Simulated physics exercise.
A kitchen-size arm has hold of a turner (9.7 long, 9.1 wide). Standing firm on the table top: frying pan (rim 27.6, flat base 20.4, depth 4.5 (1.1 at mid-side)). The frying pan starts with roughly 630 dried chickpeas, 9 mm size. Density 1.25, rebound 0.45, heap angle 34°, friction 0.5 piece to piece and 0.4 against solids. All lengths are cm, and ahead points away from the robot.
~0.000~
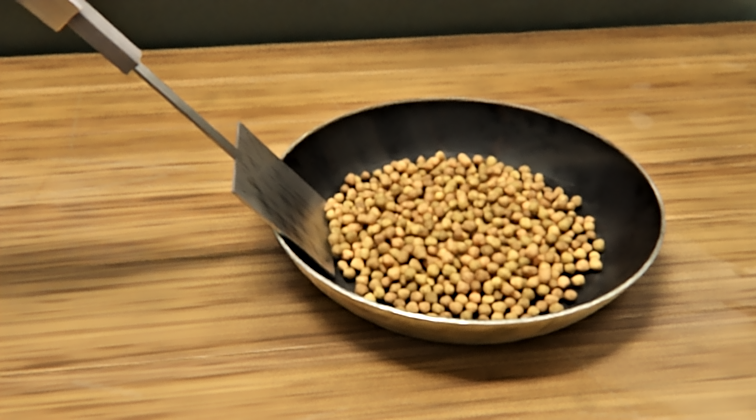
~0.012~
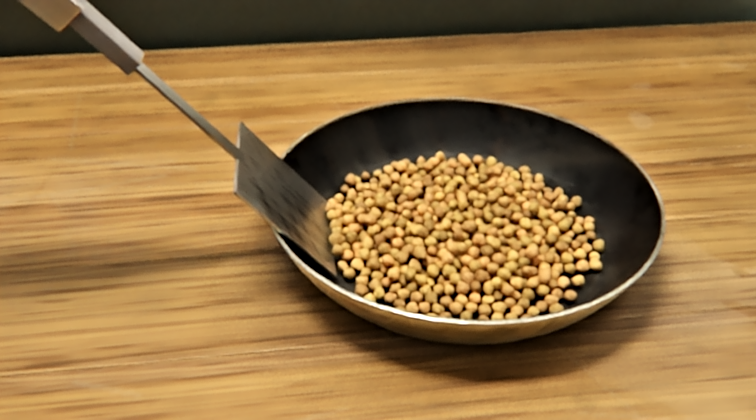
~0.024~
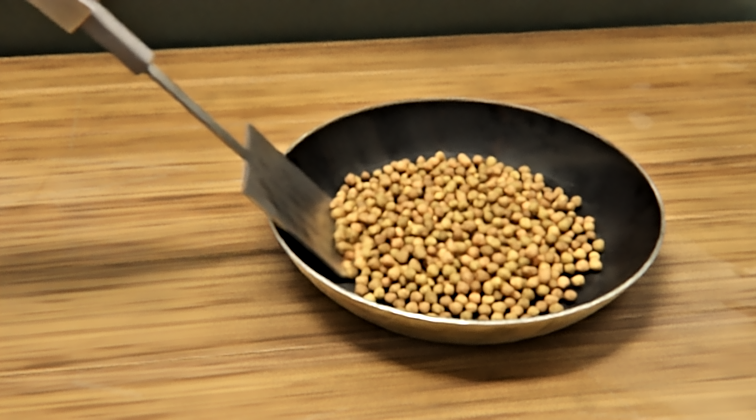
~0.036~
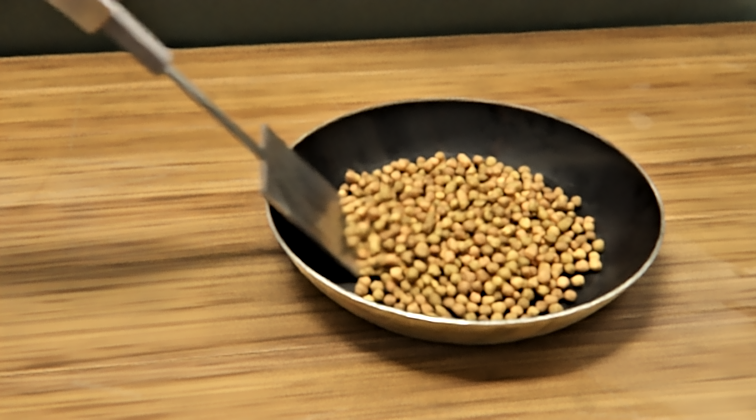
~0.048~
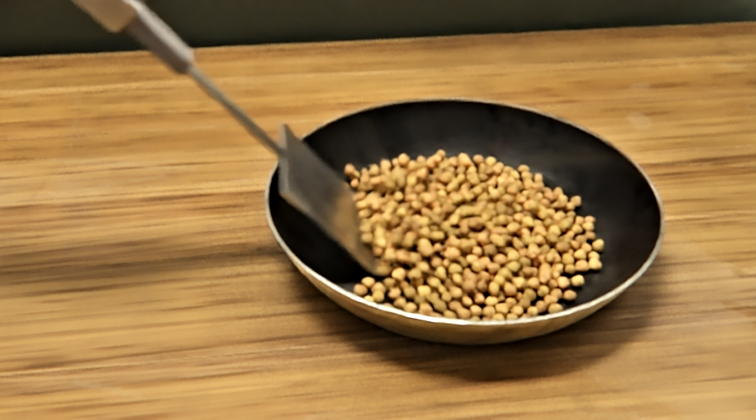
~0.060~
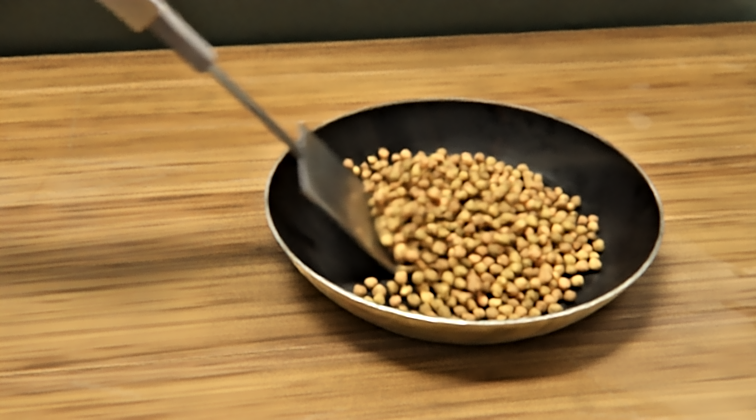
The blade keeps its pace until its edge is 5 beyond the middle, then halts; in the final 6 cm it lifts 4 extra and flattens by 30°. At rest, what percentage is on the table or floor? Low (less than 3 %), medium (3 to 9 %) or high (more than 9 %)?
Share on the table or floor: Medium (3 to 9 %).
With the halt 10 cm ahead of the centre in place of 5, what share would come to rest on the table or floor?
It would be near 15 per cent.
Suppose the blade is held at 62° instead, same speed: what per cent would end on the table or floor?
In that case some 5 per cent.
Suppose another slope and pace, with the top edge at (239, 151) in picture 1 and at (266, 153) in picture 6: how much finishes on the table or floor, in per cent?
Some 0 per cent.
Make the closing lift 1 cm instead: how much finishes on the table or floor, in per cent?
About 0 per cent.
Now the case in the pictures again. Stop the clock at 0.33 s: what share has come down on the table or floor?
About 6 per cent.
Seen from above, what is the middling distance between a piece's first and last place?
Roughly 5 cm.
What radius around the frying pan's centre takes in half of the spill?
About 48 cm.
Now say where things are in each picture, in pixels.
The turner top edge at (236, 154), sloping 52°; upper third of the load around (455, 218), from x 330 to 600, top at y 155; 631 in the frying pan, in the first frame.
The turner top edge at (237, 154), sloping 52°; upper third of the load around (455, 218), from x 330 to 600, top at y 155, in the second frame.
The turner top edge at (246, 155), sloping 52°; upper third of the load around (453, 219), from x 335 to 600, top at y 155, in the third frame.
The turner top edge at (263, 155), sloping 52°; upper third of the load around (449, 219), from x 340 to 600, top at y 155, in the fourth frame.
The turner top edge at (282, 155), sloping 52°; upper third of the load around (444, 216), from x 340 to 600, top at y 155, in the fifth frame.
The turner top edge at (301, 153), sloping 52°; upper third of the load around (449, 213), from x 340 to 600, top at y 155; 631 in the frying pan, in the sixth frame.
After 0.09 s, sloping 52°, highest piece 7 above the table; 631 in the frying pan.
After 0.12 s, sloping 41°, highest piece 8 above the table; 631 in the frying pan.
After 0.33 s, sloping 22°, highest piece 5 above the table; 597 in the frying pan, 32 on the table or floor, 2 on the blade or in flight.
After 1.38 s, sloping 22°, highest piece 3 above the table; 597 in the frying pan, 34 on the table or floor.
In the end, 597 in the frying pan, 34 on the table or floor. That is 5 % on the table or floor.
